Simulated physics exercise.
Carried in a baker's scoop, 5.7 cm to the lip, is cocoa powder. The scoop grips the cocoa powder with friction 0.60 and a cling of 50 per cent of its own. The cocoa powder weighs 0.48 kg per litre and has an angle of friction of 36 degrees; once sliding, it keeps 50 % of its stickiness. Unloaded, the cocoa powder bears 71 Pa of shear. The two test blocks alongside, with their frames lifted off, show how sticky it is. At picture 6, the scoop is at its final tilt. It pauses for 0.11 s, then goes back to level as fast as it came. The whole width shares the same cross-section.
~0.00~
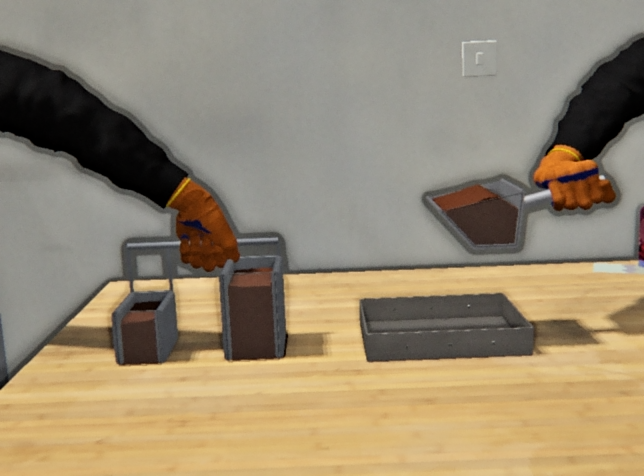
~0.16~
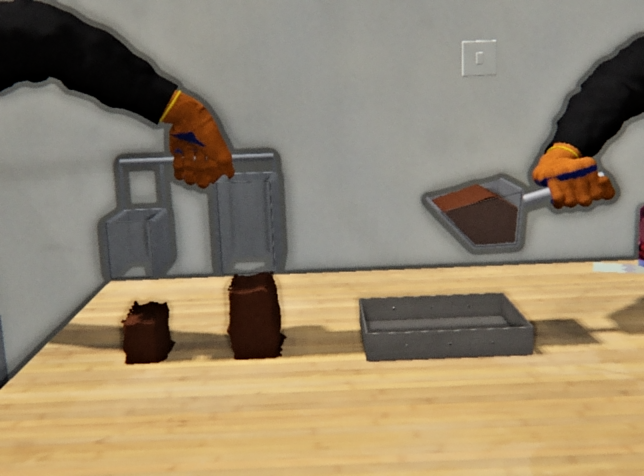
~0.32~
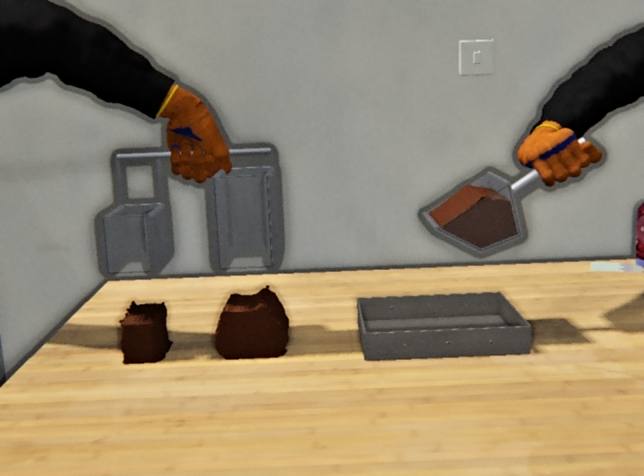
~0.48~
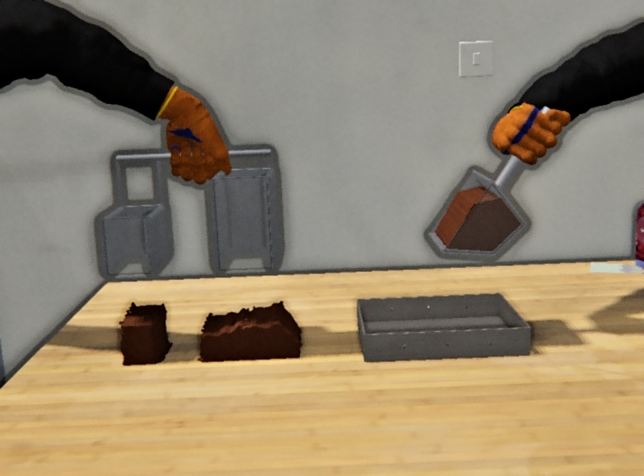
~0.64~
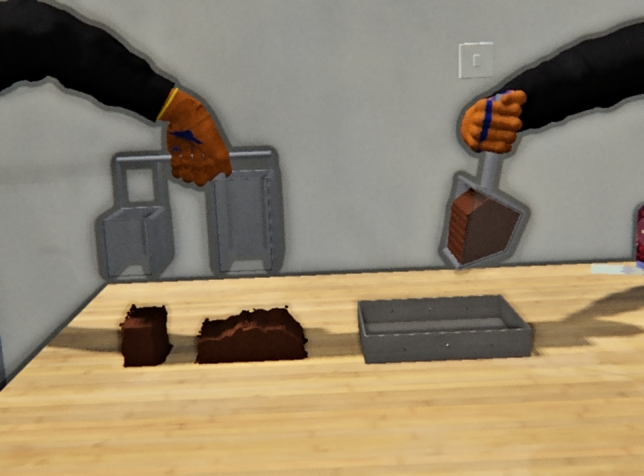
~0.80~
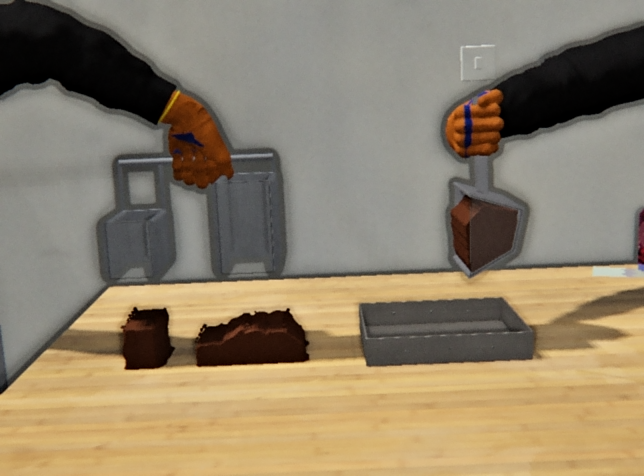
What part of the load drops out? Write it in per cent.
About 45 %.
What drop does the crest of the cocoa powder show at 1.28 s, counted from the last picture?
By my estimate, near 3.0 cm.
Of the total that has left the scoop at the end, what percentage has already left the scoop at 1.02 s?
50 per cent.
After 1.02 s, the scoop is at 72 degrees and 21 % has left it.
After 1.28 s, the scoop is at 34 degrees and 45 % has left it.
After 1.54 s, the scoop is at 1 degrees and 45 % has left it.
After 1.80 s, the scoop is at 0 degrees and 45 % has left it.
After 1.91 s, the scoop is at 0 degrees and 45 % has left it.
